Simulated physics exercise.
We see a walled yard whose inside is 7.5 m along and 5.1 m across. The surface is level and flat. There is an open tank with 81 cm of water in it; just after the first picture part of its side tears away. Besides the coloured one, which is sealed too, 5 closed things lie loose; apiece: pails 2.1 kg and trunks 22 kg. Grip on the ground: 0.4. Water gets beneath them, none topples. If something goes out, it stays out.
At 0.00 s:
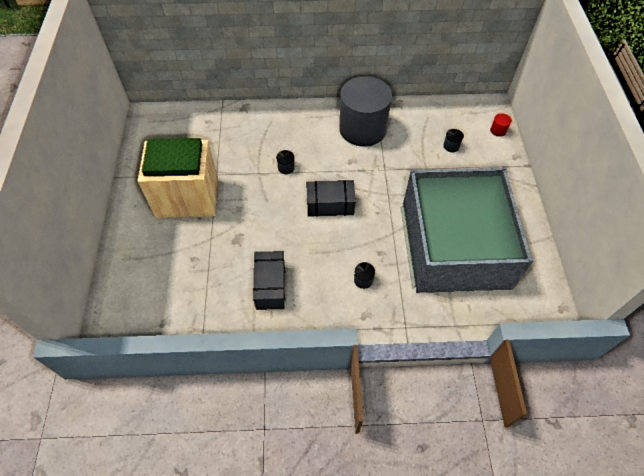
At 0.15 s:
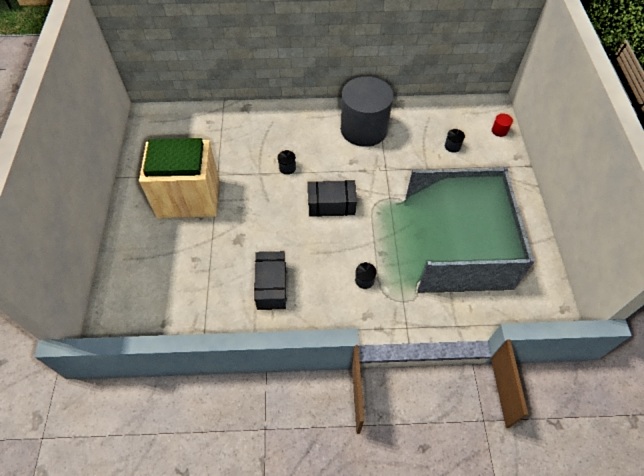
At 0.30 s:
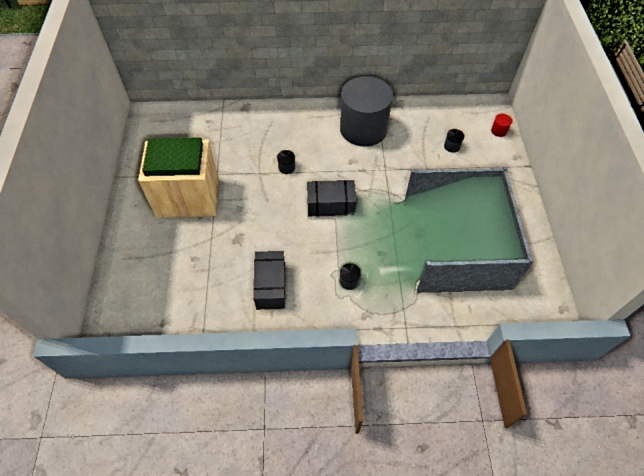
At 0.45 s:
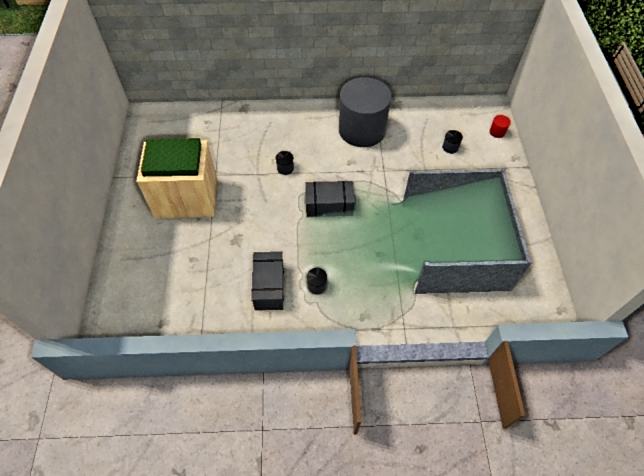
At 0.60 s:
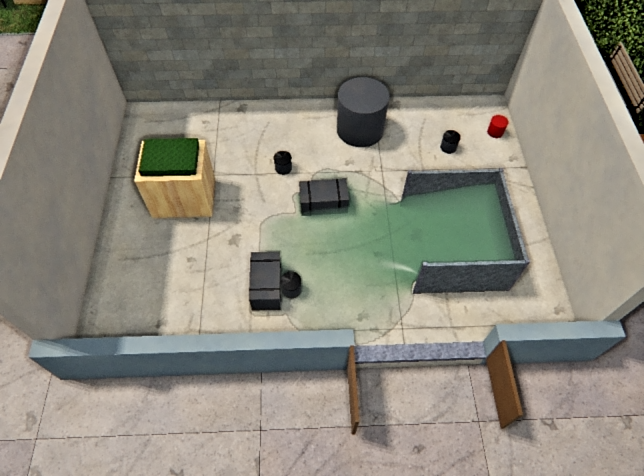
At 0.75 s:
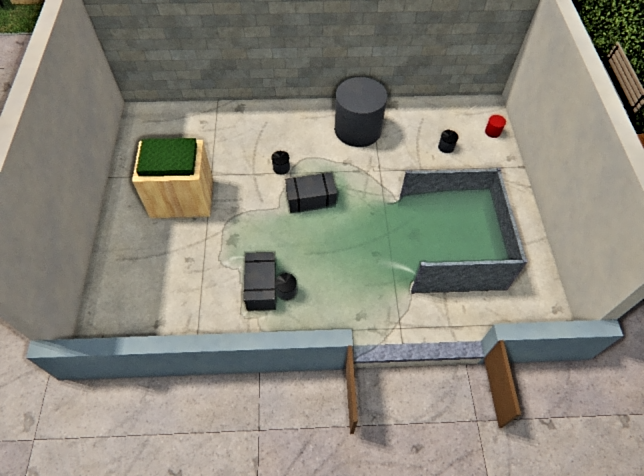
Green water pours left from the broken tank, spreading across the floor and shifting dark objects.
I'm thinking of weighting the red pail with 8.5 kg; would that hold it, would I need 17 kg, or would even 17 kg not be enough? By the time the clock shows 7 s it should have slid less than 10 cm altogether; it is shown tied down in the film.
To my eye, the lighter setting does the job.
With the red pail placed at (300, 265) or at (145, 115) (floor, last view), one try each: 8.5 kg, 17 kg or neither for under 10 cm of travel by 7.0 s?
In that order: Both fail; both fail.
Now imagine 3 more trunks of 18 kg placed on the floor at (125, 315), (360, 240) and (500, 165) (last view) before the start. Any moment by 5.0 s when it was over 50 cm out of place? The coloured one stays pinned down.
In that order: More, past it, short of it.
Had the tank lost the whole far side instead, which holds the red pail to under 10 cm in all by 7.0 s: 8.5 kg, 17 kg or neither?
Result: Both masses insufficient.
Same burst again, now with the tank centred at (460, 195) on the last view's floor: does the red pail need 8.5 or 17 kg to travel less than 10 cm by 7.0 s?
Then, in short, the light one works.
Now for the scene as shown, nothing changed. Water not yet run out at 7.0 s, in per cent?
98 %.
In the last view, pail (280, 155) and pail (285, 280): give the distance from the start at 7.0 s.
Net distance: First 120 cm, second 250 cm.
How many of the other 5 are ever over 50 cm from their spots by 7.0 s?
4.
After 1.4 s the red pail would be 0 cm from its start with 8.5 kg and 0 cm from its start with 17 kg; 0 cm of water round it then.
After 3.1 s the red pail would be 0 cm from its start with 8.5 kg and 0 cm from its start with 17 kg; 0 cm of water round it then.
After 4.9 s the red pail would be 0 cm from its start with 8.5 kg and 0 cm from its start with 17 kg; 0 cm of water round it then.
After 7.0 s the red pail would be 0 cm from its start with 8.5 kg and 0 cm from its start with 17 kg; 0 cm of water round it then.
